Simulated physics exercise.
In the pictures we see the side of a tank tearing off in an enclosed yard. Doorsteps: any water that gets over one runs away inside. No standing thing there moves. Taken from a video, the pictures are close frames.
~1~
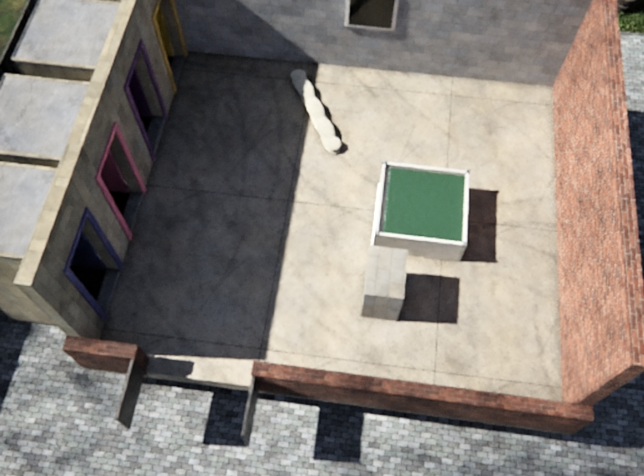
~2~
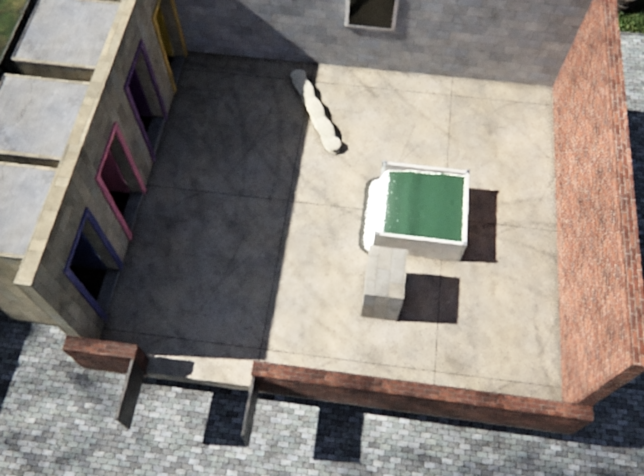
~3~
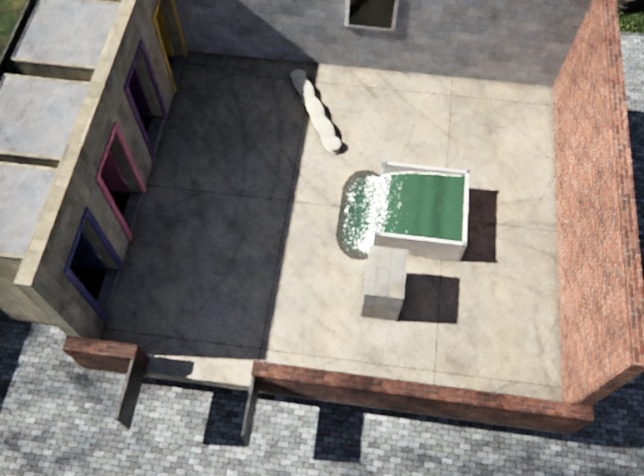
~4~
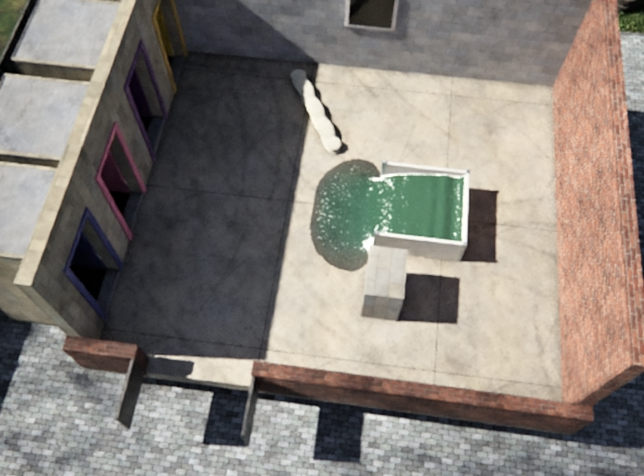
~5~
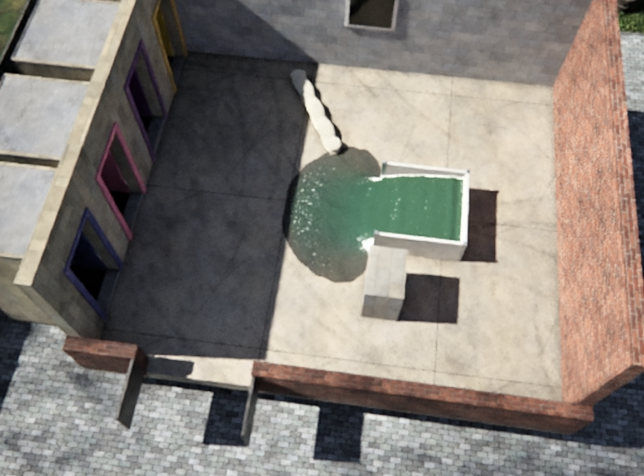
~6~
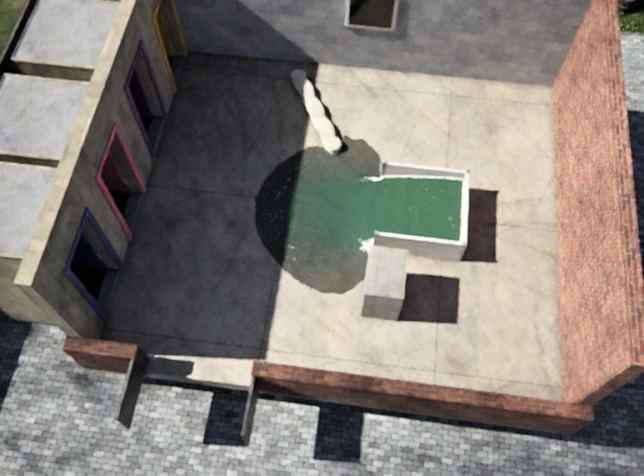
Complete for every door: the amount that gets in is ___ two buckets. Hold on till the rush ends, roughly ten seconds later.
Purple door: At most; blue door: More than; yellow door: More than; pink door: More than.
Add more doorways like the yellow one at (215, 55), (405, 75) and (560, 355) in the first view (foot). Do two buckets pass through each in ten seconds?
Exceeds the limit; falls short; falls short.
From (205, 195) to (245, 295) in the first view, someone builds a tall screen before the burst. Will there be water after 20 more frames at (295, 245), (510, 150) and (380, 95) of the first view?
Taking the points in turn, they are inundated, high and dry and high and dry.
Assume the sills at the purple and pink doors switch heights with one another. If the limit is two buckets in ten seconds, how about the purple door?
So the purple door gets past it.
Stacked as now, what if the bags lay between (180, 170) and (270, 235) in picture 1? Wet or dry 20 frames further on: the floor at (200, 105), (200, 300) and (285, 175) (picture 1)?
Going point by point, they'd be wetted, wetted and wetted.
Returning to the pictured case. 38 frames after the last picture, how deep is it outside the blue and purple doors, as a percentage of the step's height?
Approx. 160 % followed by 40 %.
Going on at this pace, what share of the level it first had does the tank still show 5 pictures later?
Near 40 in a hundred.
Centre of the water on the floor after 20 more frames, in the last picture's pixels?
Close to (238, 195), I reckon.
A moment on, water covers 25 % of the floor; the purple door not reached, the blue door not reached, the yellow door not reached, the pink door not reached.
Next, water covers 35 % of the floor; the purple door wet at the sill, nothing in, the blue door not reached, the yellow door not reached, the pink door over two buckets in.
Then, water covers 40 % of the floor; the purple door under two buckets in, the blue door over two buckets in, the yellow door under two buckets in, the pink door over two buckets in.
Later, water covers 40 % of the floor; the purple door under two buckets in, the blue door over two buckets in, the yellow door over two buckets in, the pink door far over two buckets in.
In the end, water covers 50 % of the floor; the purple door under two buckets in, the blue door over two buckets in, the yellow door over two buckets in, the pink door far over two buckets in.
